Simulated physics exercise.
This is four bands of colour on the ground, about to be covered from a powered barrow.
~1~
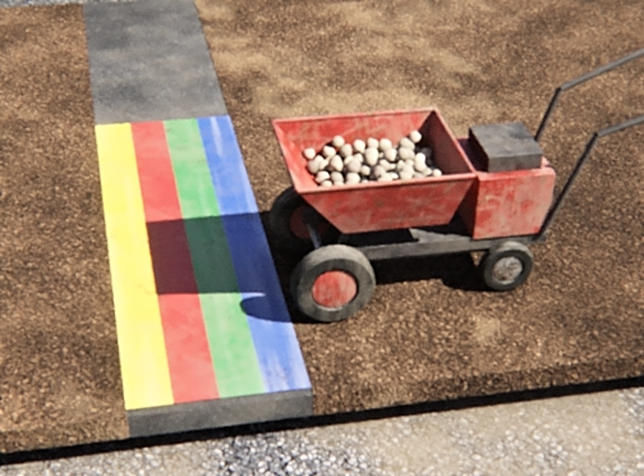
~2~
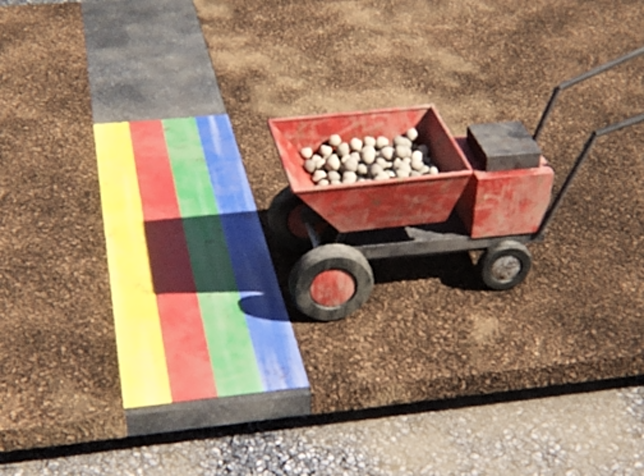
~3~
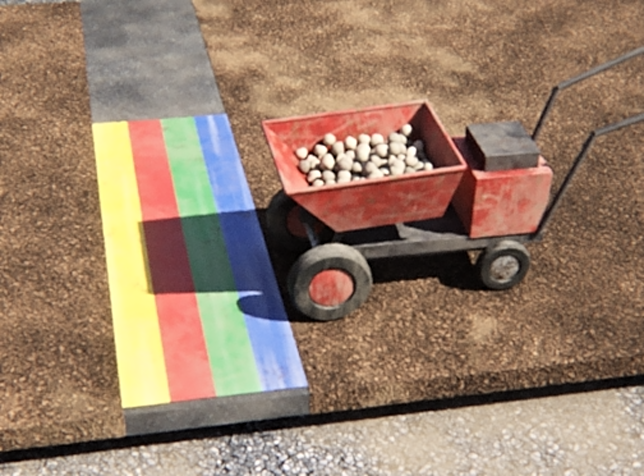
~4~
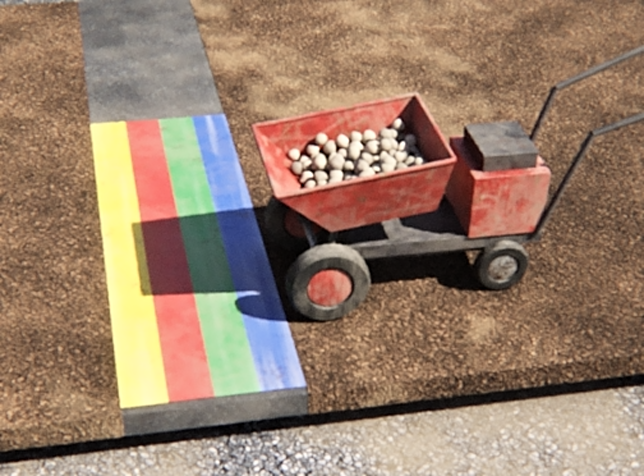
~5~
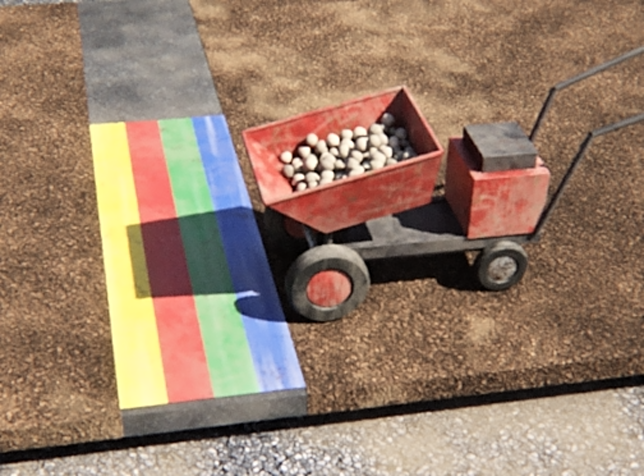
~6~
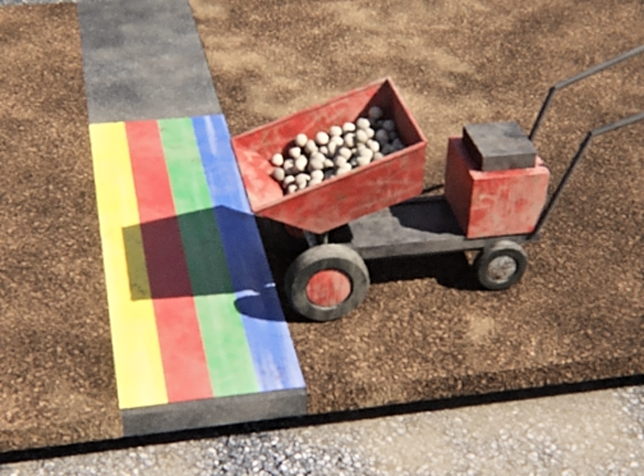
The clip shows a red wheeled barrow holding pale, rounded stones beside yellow, red, green and blue bands on the ground; its skip starts level, then tilts gradually toward the left, its right end rising away from the chassis.
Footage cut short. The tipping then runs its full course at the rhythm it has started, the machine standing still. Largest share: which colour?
Colour: Red.
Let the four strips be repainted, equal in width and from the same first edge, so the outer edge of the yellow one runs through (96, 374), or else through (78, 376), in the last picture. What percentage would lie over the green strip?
Near 20 % and 30 %.
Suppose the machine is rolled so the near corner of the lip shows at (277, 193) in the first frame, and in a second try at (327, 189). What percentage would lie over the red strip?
About 30 %, then 30 %.
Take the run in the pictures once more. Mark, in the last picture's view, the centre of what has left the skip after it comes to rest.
The centre comes to rest near (152, 290).
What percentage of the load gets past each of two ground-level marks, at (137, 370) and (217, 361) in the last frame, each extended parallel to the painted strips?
Roughly 30 and 90 percent.
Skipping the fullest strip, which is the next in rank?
That would be that yellow strip.
Just after the last frame, skip tipped steeply; every one in the skip.
A moment on, skip tipped steeply; the larger part in the skip; about a tenth over the red strip; about a tenth over the yellow strip.
Further on, skip tipped right over; about a tenth in the skip; just a few over the green strip; roughly a third over the red strip; roughly a third over the yellow strip; about a tenth off the paint.
When it is over, skip tipped right over; just a few in the skip; not one over the blue strip; about a tenth over the green strip; roughly half over the red strip; roughly a third over the yellow strip; about a tenth off the paint.
